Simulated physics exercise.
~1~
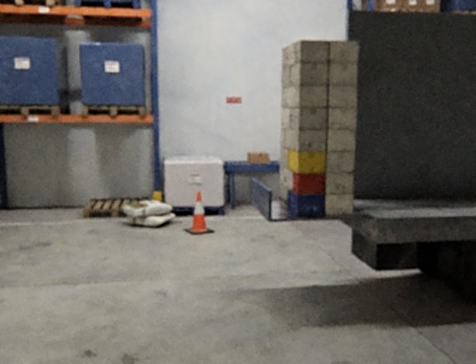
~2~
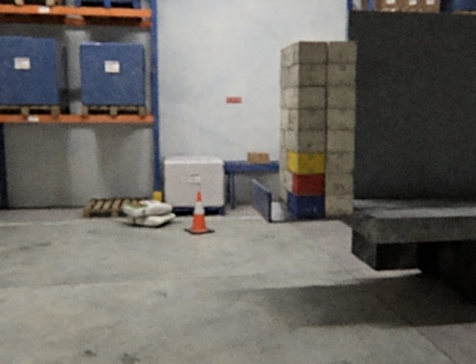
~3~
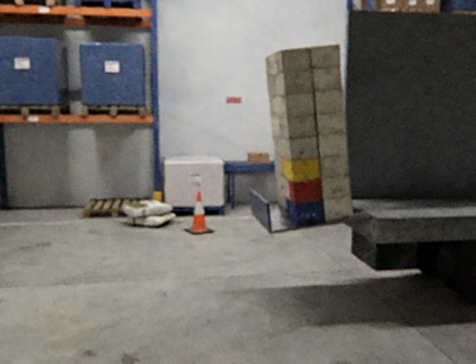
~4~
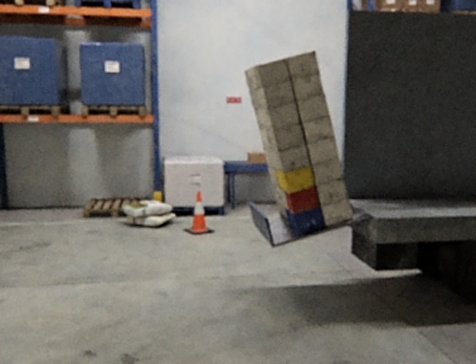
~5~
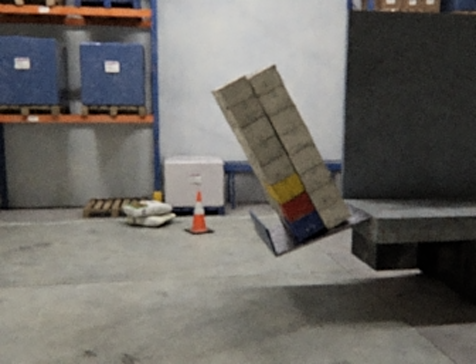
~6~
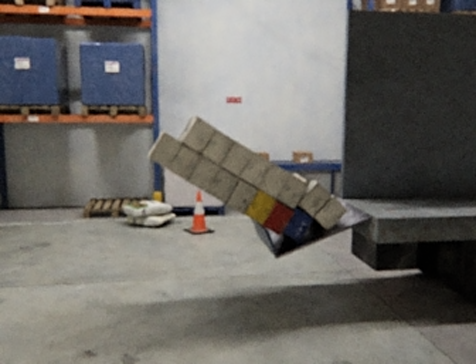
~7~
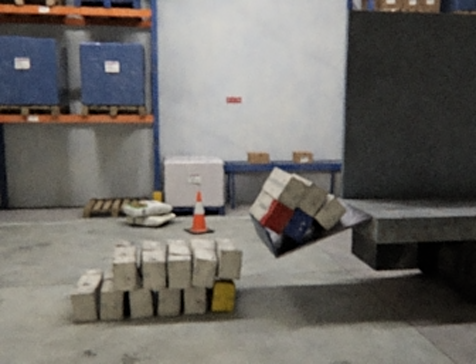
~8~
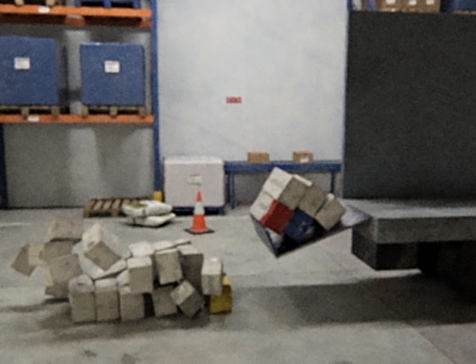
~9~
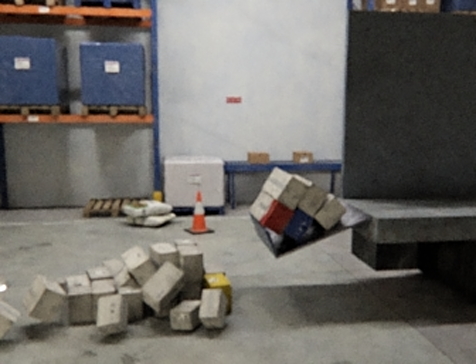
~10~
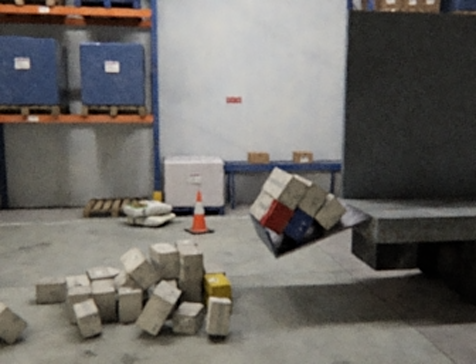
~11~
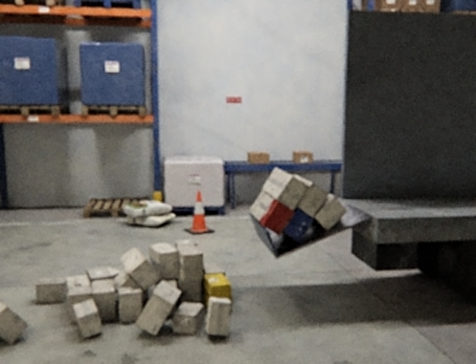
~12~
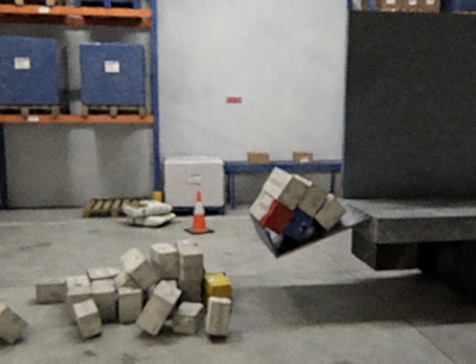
A tall stack of parcels topples left off a tilting platform, leaving a few aboard.
